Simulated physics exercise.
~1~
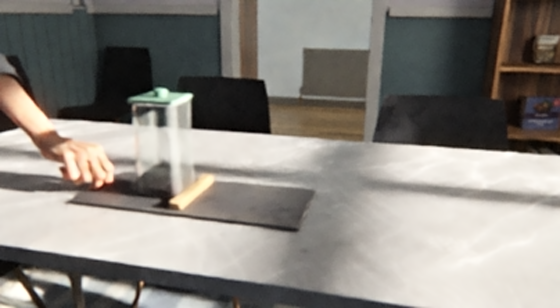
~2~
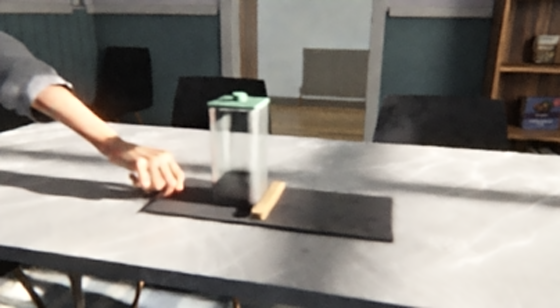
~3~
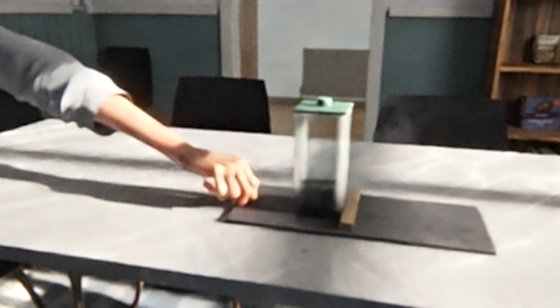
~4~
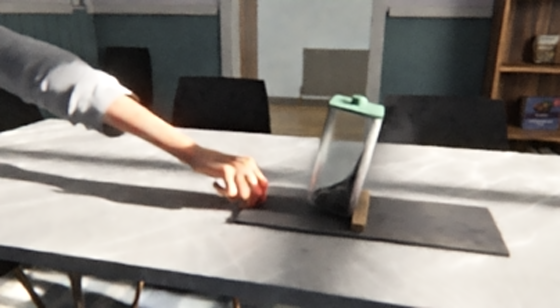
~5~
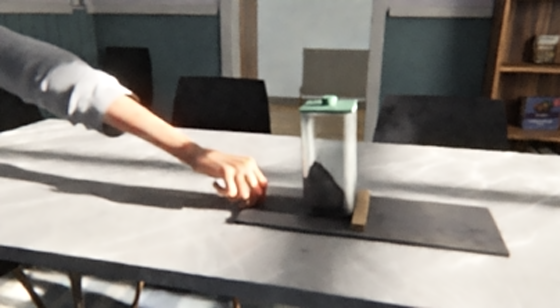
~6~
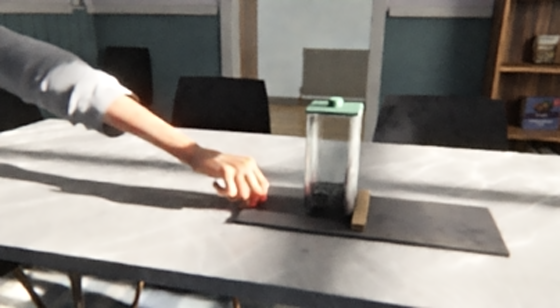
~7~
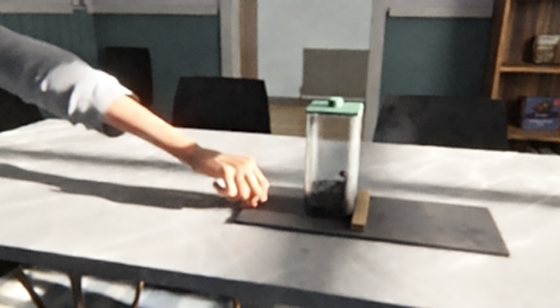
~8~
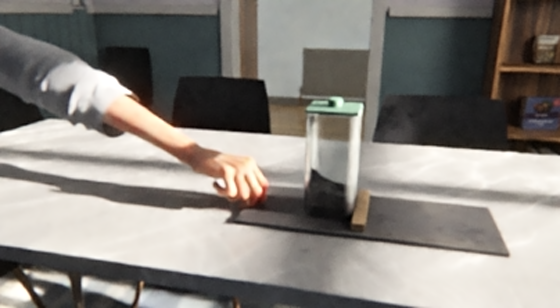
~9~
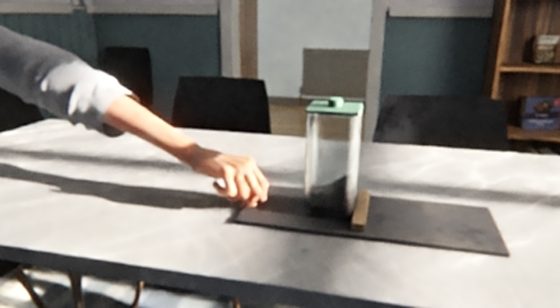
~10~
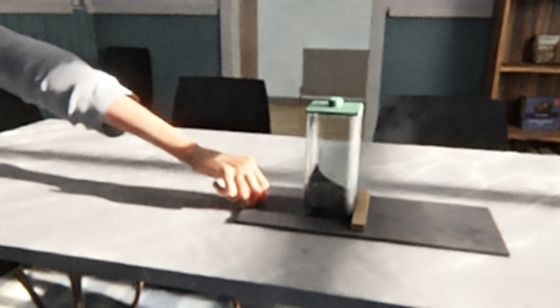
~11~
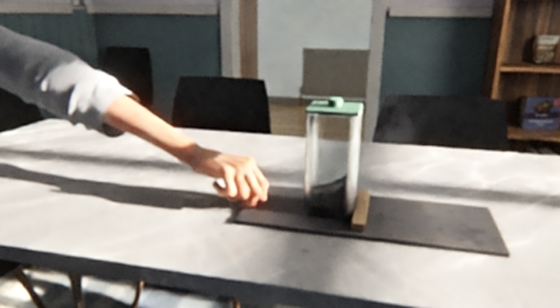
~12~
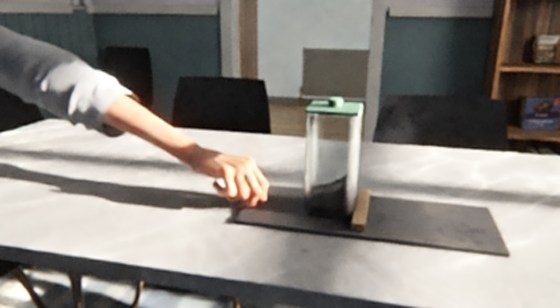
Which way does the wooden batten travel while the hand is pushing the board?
The batten moves to the right, carried along with the dark board until the board stops.
